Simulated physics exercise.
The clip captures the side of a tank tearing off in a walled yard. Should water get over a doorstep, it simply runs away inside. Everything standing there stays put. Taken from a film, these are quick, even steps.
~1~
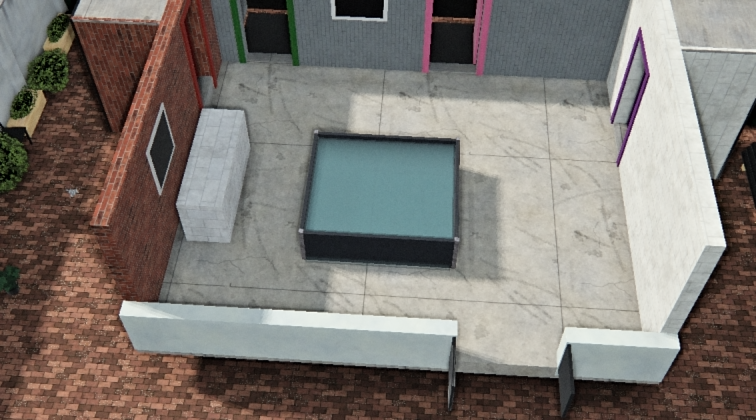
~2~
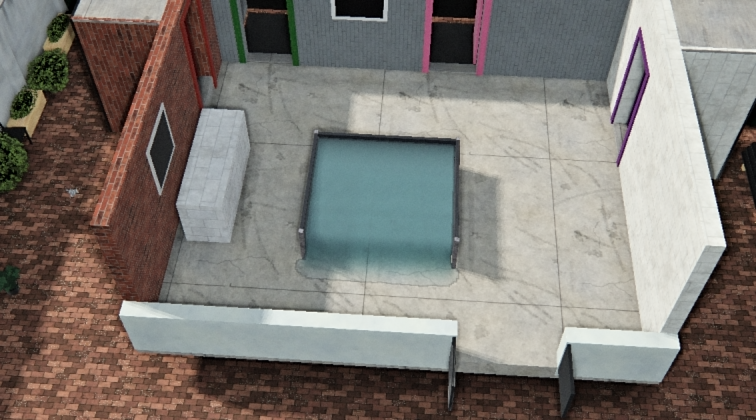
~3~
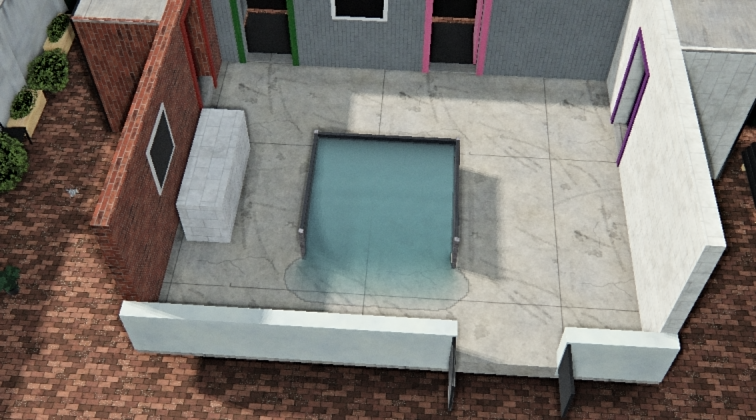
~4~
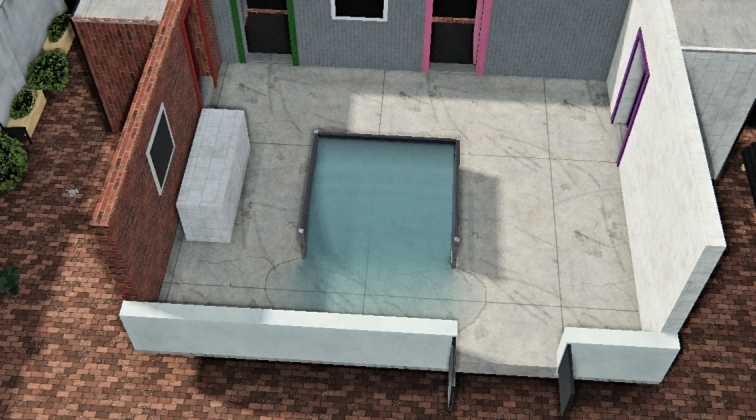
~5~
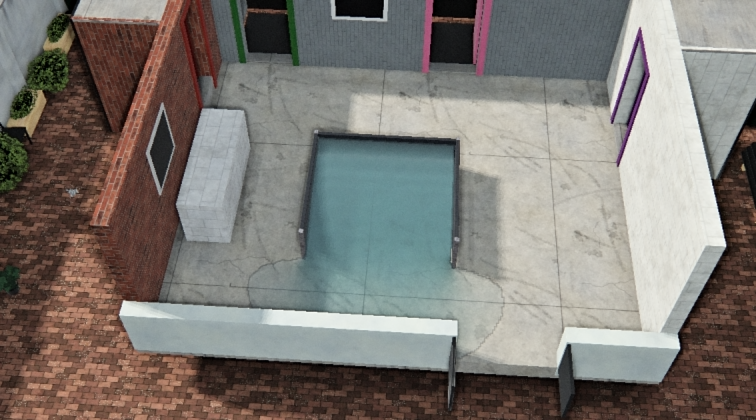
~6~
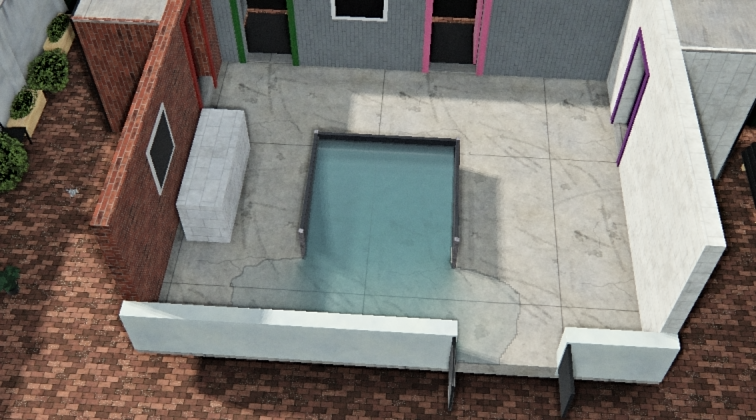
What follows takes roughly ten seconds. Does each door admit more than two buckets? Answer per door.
The purple door: It does not; the pink door: It does; the red door: It does not; the green door: It does.
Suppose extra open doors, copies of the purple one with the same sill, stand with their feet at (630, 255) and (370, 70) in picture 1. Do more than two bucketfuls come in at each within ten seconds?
Going in the given order, they come out over the limit and within bounds.
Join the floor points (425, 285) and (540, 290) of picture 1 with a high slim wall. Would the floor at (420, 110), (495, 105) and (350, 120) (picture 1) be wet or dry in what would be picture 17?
Log, spots one to three: Spared; spared; spared.
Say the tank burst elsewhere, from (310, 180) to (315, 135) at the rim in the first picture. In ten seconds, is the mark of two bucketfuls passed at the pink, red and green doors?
Well, I'd say the pink door comes in lower, while the red door comes in lower and the green door breaks the threshold.
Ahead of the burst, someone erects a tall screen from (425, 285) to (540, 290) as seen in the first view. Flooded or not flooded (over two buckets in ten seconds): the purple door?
Note: Purple stays within.
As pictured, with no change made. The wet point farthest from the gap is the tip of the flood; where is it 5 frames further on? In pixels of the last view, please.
I'd go with roughly (152, 327).
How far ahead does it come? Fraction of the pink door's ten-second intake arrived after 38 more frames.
I'd put it at about 0 per cent.
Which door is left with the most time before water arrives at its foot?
My answer: The pink one.
A moment on, water covers 20 % of the floor; the purple door not reached, the pink door not reached, the red door not reached, the green door not reached.
Next, water covers 30 % of the floor; the purple door not reached, the pink door not reached, the red door not reached, the green door not reached.
Then, water covers 45 % of the floor; the purple door not reached, the pink door not reached, the red door wet at the sill, nothing in, the green door not reached.
Later, water covers 80 % of the floor; the purple door wet at the sill, nothing in, the pink door not reached, the red door wet at the sill, nothing in, the green door over two buckets in.
In the end, water covers 95 % of the floor; the purple door wet at the sill, nothing in, the pink door over two buckets in, the red door wet at the sill, nothing in, the green door far over two buckets in.
